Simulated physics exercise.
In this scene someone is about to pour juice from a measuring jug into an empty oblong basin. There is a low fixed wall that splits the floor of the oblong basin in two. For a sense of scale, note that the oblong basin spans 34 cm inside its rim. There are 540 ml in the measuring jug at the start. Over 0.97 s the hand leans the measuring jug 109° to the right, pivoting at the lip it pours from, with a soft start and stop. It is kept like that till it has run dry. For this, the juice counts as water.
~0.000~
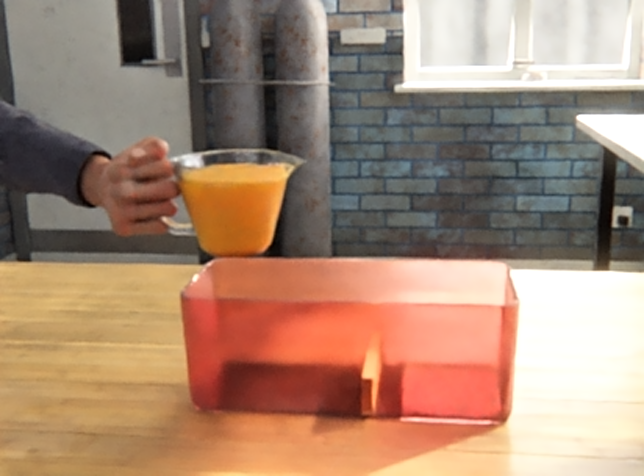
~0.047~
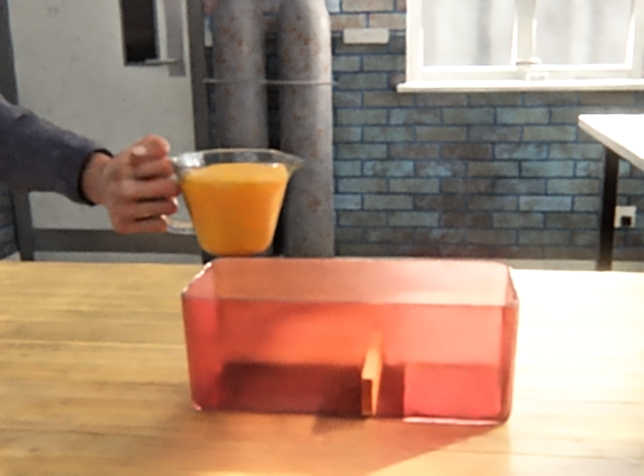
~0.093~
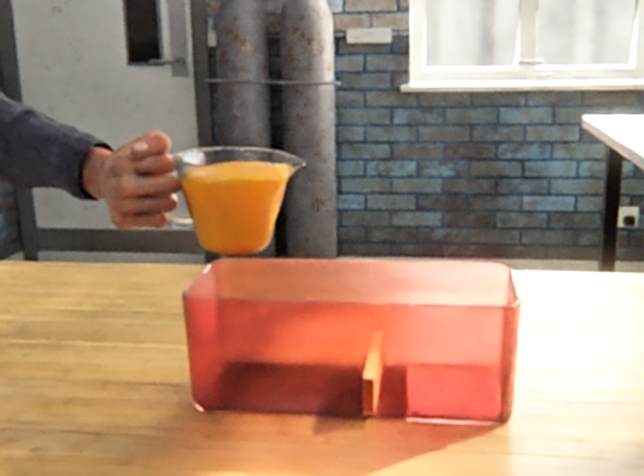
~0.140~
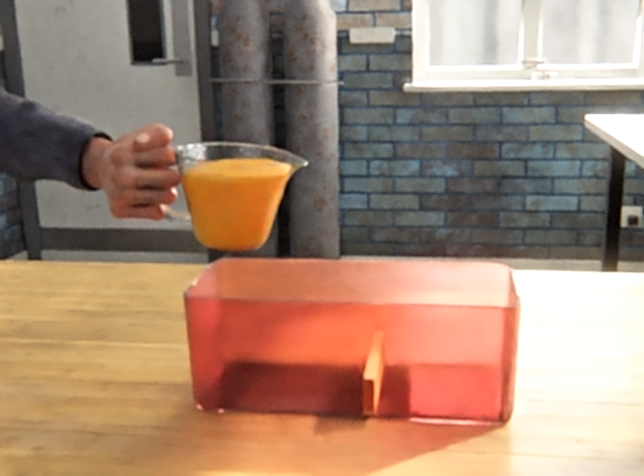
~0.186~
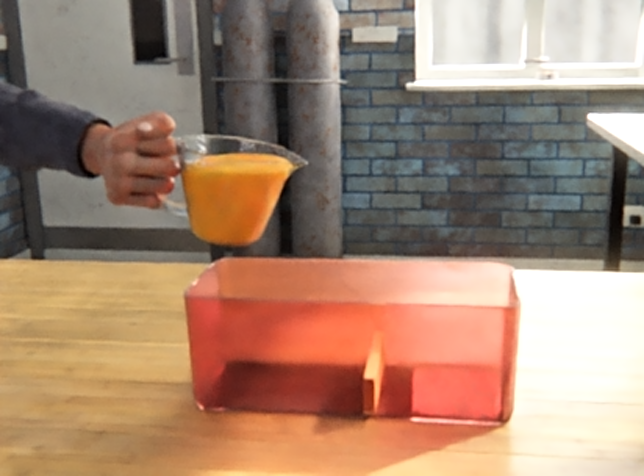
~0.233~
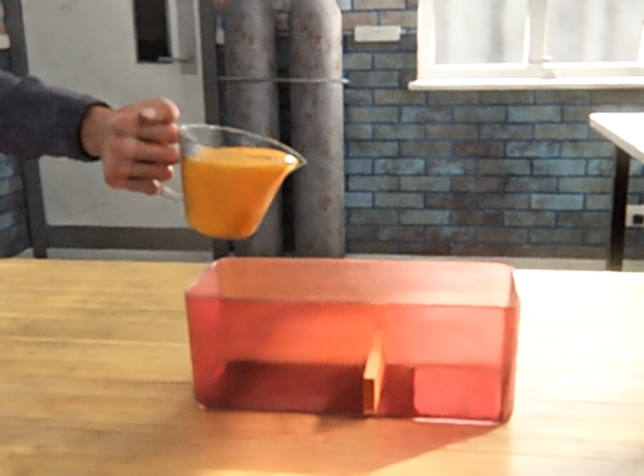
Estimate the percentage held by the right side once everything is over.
I would say 88 per cent.
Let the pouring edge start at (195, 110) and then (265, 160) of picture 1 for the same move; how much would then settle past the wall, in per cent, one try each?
Near 10 in a hundred on the first go and near 50 in a hundred on the second.
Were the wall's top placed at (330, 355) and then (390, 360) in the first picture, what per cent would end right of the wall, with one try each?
Result: 90 per cent, then 75 per cent.
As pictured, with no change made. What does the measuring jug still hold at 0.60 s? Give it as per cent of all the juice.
Still held: Roughly 58 % of the total.
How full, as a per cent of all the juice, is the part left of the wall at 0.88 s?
I'd say near 5 percent.
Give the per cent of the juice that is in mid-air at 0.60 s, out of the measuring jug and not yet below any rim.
About 32 per cent.
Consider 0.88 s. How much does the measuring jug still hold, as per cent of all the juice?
Close to 4 in a hundred.
By 0.60 s the tilt is 75° and 59 per cent is still to pour, 4 is left of the wall and 4 right of it.
By 0.88 s the tilt is 106° and 4 per cent is still to pour, 5 is left of the wall and 69 right of it.
By 1.16 s the tilt is 109° and 0 per cent is still to pour, 10 is left of the wall and 88 right of it.
By 1.47 s the tilt is 109° and 0 per cent is still to pour, 10 is left of the wall and 88 right of it.
At rest 10 per cent lies left of the wall, 88 right of it and 2 outside.
